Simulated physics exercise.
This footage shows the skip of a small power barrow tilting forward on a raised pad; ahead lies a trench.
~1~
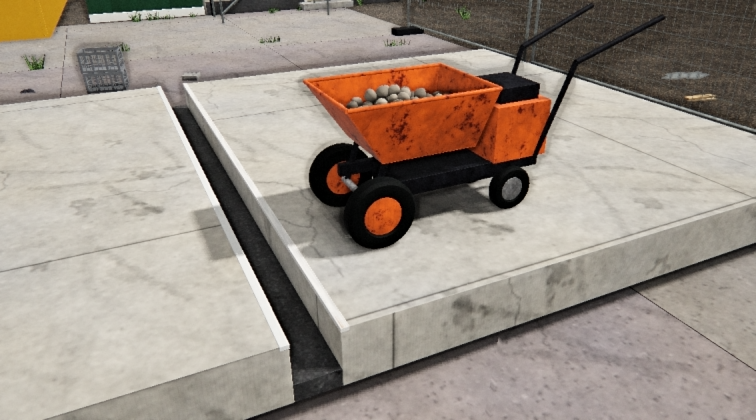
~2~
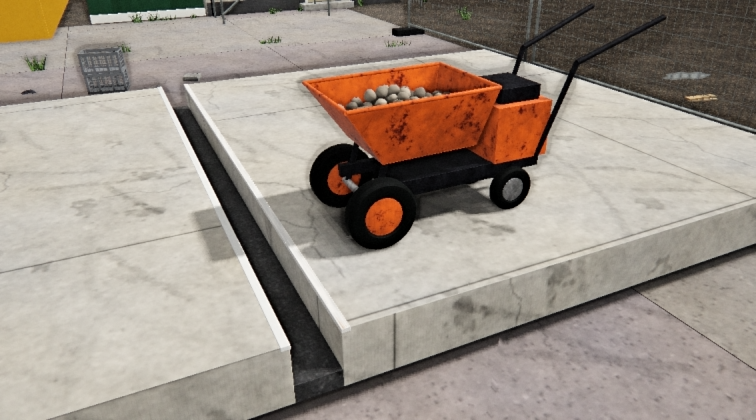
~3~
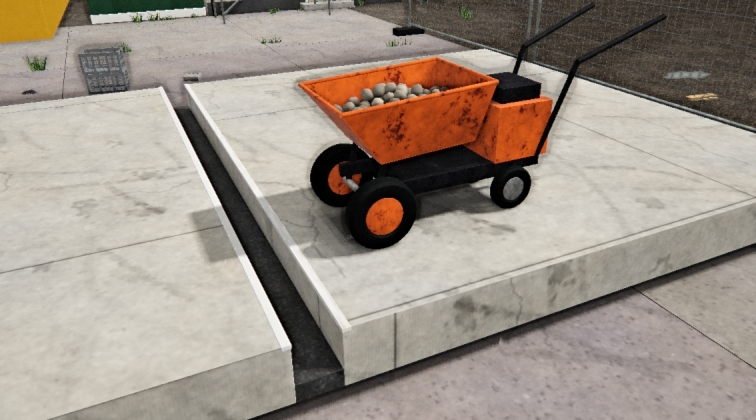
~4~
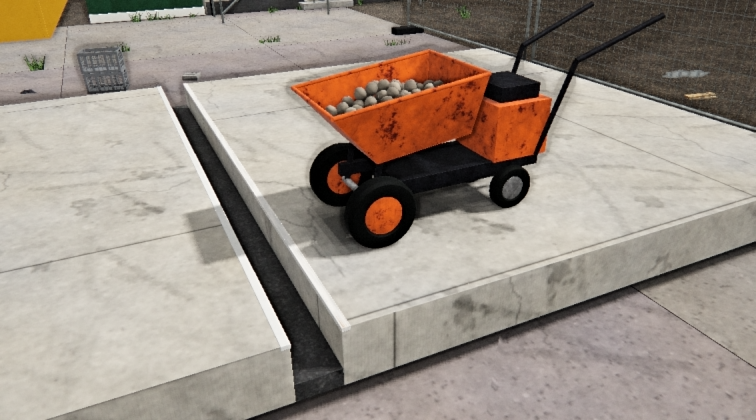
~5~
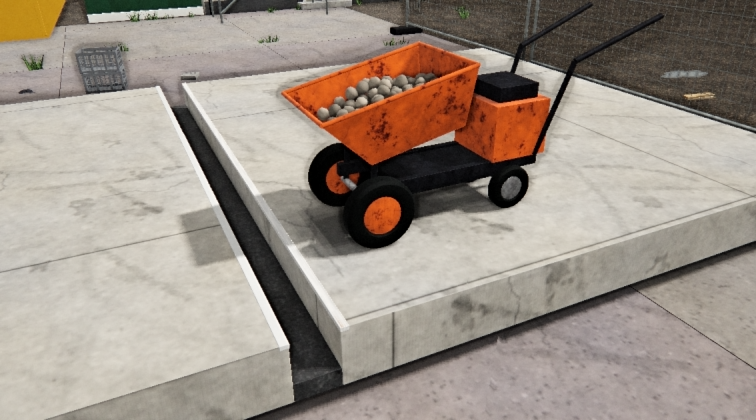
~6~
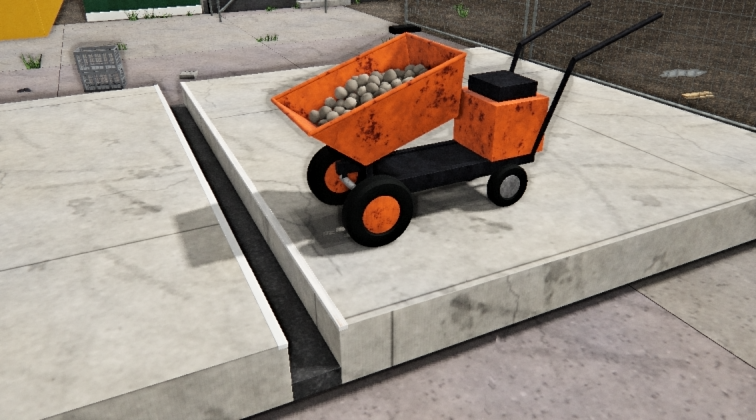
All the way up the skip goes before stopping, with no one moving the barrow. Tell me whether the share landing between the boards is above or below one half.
A minority.
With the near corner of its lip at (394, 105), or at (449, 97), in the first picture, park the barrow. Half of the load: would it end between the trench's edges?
Note: Stop one, a majority share; stop two, a minority share.
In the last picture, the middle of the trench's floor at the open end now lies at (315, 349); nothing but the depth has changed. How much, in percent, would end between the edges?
I'd put it at some 20 in a hundred.
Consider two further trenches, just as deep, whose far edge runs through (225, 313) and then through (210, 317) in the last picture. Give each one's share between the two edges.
The first case gives close to 80 per cent and the second close to 90 per cent.
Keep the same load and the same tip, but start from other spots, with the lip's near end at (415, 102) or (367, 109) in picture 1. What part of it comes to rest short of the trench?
30 % then 0 %.
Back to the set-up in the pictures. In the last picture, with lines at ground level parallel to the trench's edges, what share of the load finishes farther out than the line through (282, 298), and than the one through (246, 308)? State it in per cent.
In order: Near 70 %, then 50 %.
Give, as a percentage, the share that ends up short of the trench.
About 0 %.
Just after the last frame, skip tipped steeply; every one in the skip.
A moment on, skip tipped right over; almost all in the skip; just a few in or heaped over the trench; about a tenth beyond it.
Further on, skip tipped right over; roughly a quarter in the skip; roughly a quarter in or heaped over the trench; roughly half beyond it.
When it is over, skip tipped right over; about a tenth in the skip; roughly a quarter in or heaped over the trench; roughly two thirds beyond it.
